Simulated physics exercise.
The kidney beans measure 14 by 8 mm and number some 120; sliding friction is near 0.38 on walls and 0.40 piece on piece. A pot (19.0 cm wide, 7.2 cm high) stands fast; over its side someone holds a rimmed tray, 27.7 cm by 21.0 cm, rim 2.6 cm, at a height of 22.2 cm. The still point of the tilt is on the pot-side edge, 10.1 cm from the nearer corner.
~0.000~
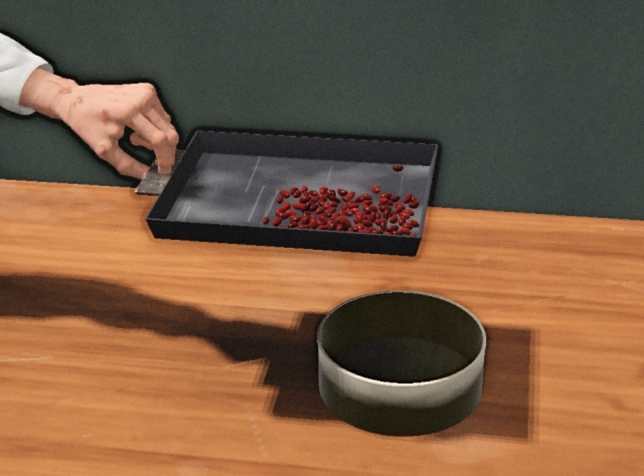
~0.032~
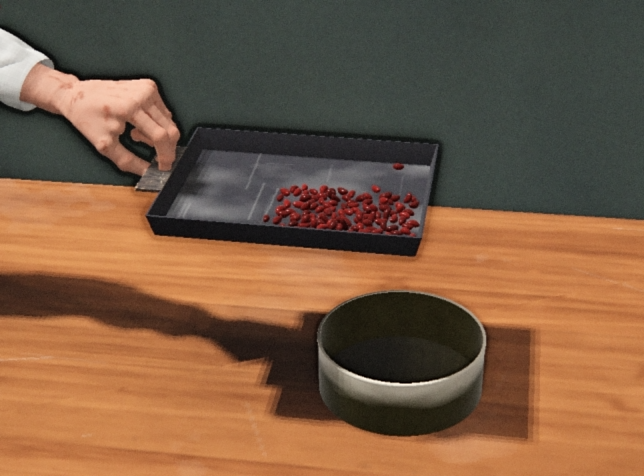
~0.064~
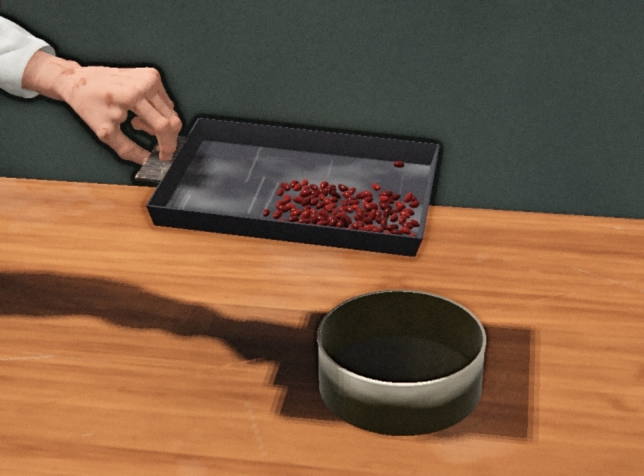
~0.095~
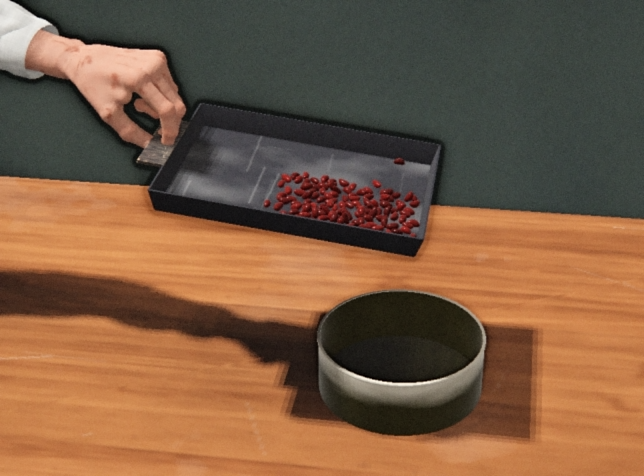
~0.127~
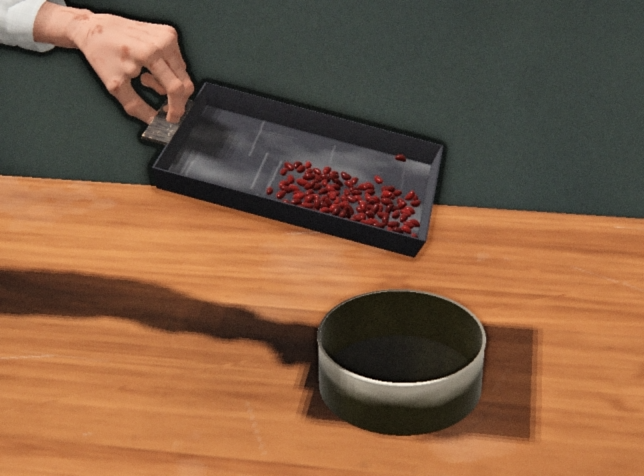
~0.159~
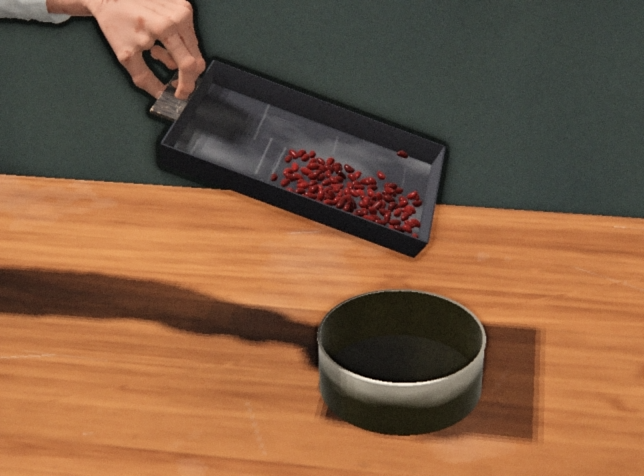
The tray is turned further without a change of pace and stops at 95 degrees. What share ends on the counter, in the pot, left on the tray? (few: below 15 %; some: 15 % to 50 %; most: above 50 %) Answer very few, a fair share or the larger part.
Counter the larger part, pot a fair share, tray very few.
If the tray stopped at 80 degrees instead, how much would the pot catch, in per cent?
It would be near 20 per cent.
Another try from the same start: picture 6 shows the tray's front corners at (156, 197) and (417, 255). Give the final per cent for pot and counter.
Pot 95, counter 5.
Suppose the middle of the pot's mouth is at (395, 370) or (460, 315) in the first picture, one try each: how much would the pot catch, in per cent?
Some 25 and 60 per cent.
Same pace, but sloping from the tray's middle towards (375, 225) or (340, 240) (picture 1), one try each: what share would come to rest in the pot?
About 65 and 100 per cent.
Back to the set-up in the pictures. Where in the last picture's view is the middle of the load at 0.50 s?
At about (433, 218).
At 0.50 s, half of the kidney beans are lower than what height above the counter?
Some 24 cm.
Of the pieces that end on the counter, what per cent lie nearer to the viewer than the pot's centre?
About 50 per cent.
After 0.37 s, tilt 59 degrees; the tray holds 100 %, the pot 0 %.
After 0.50 s, tilt 84 degrees; the tray holds 100 %, the pot 0 %.
Then, at 0.77 s, tilt 95 degrees; the tray holds 5 %, the pot 15 %.
At rest (2.2 s), counter 65 %, pot 35 %, tray 0 %.
